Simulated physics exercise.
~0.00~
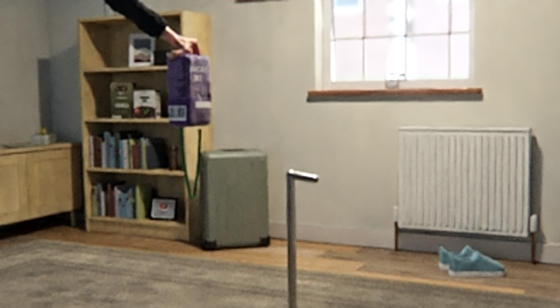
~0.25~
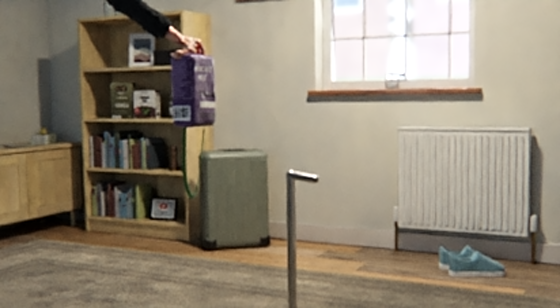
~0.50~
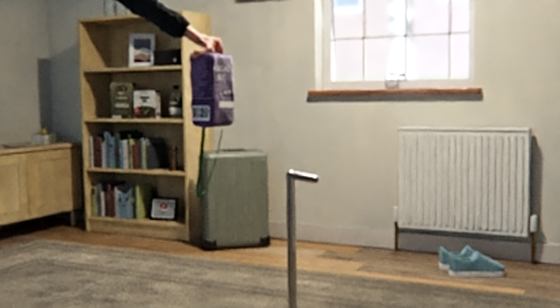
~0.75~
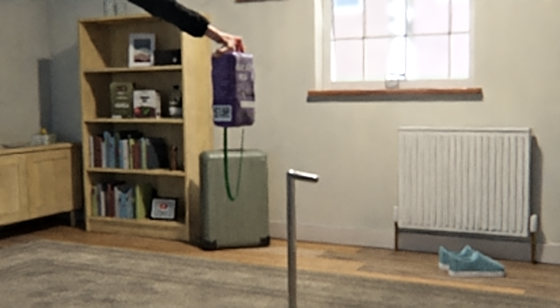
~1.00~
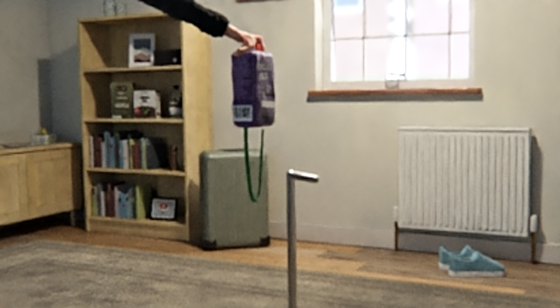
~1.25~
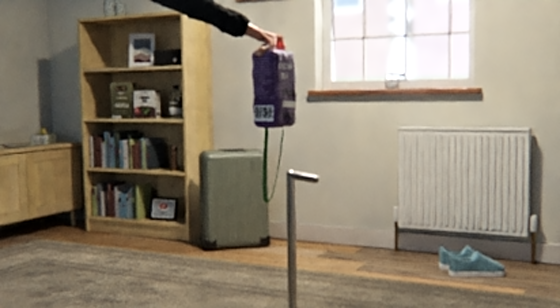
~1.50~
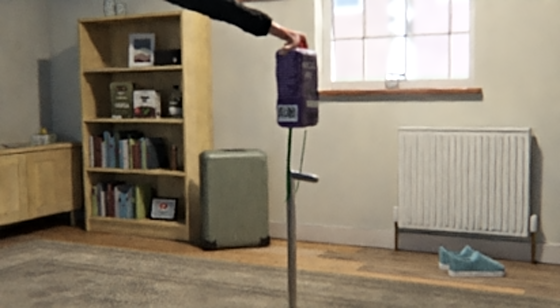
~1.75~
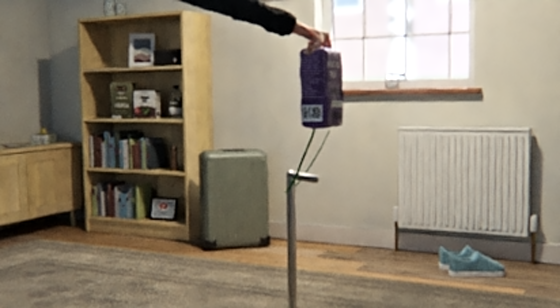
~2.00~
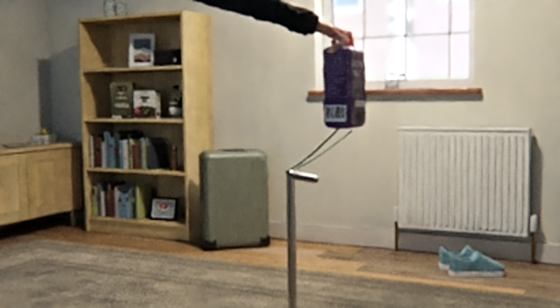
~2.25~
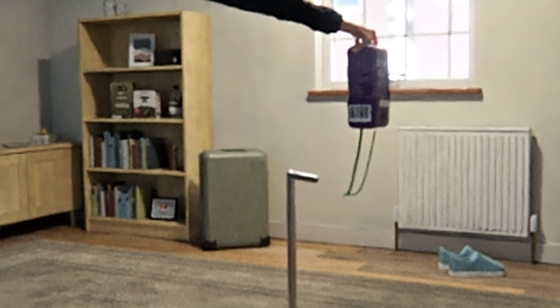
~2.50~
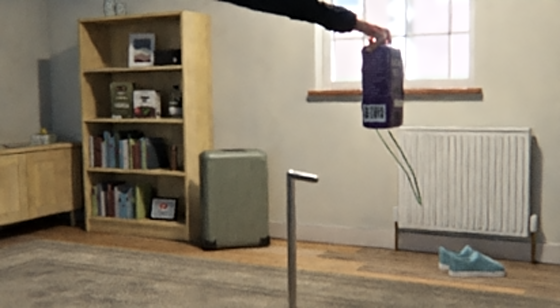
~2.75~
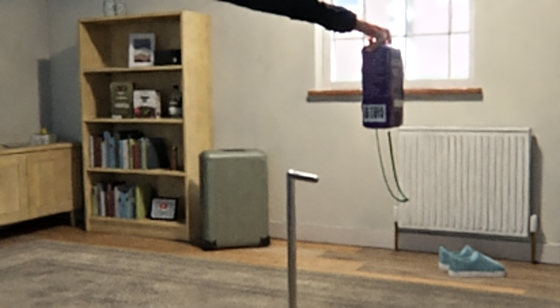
A purple sack with a dangling green loop was carried by a hand from the bookshelf to the right, passing over a metal post with a sideways hook; the loop trailed past without snagging, and the sack ended up held clear near the radiator.
